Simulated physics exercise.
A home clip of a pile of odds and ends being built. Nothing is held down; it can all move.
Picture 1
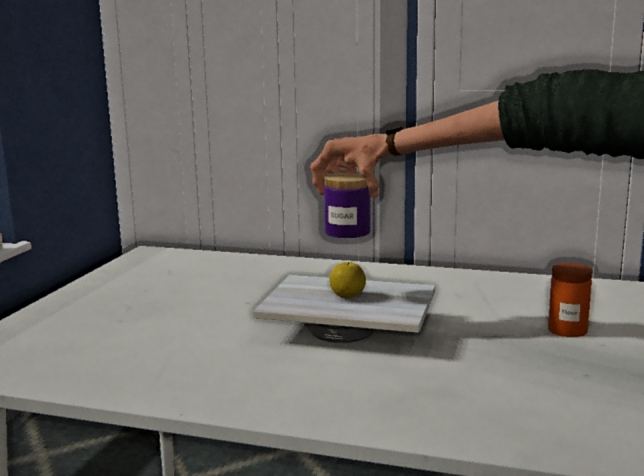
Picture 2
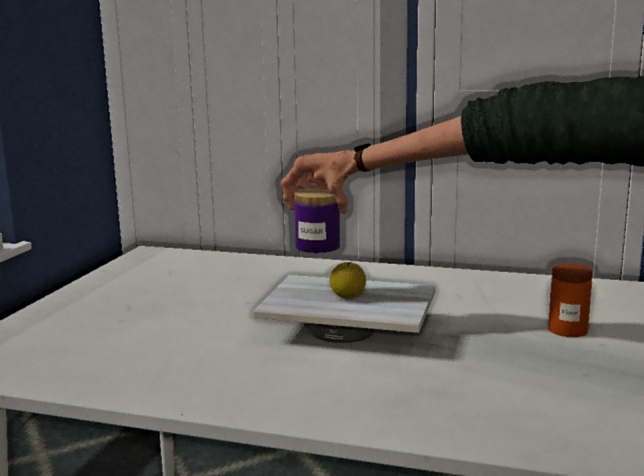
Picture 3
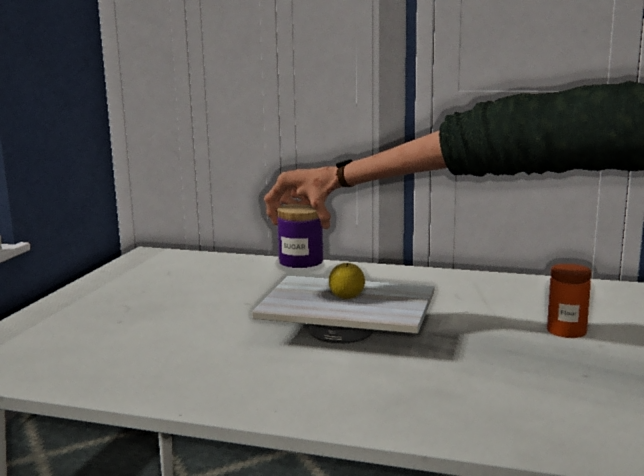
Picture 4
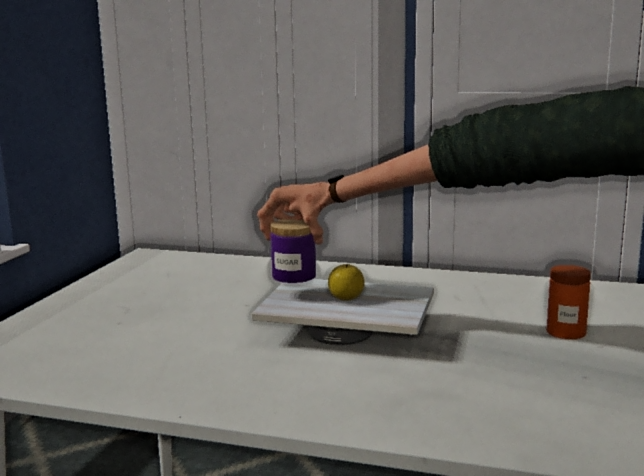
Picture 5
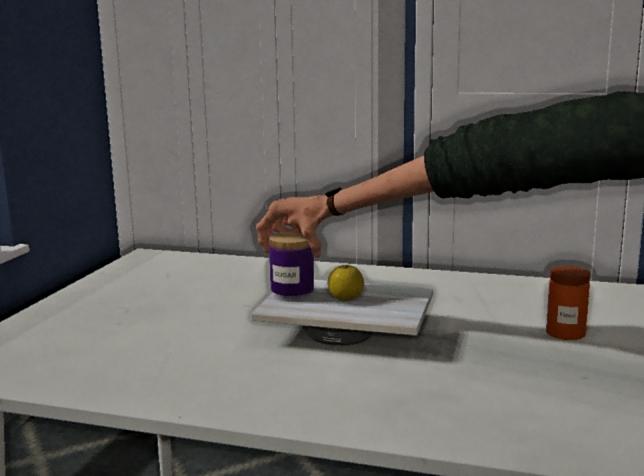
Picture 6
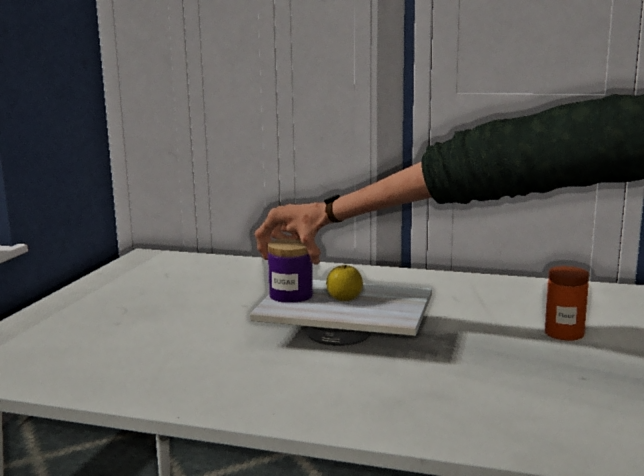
In this clip, a hand lowers a purple jar down and to the left onto the left side of a white board, beside a yellow apple, and keeps holding it, while an orange jar stands on the table at right.
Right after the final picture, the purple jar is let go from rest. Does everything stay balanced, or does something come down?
It all stays balanced.
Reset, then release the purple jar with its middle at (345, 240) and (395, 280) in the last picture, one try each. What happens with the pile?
It caves in in the first case and survives in the second case.
Then, 0.70 s after the last picture, nothing has stirred.
Then, 1.60 s after the last picture, purple jar resting near (291, 271).
At rest, all 5 in place. Seen from the same camera at the end, purple jar near (291, 271). The pile holds.
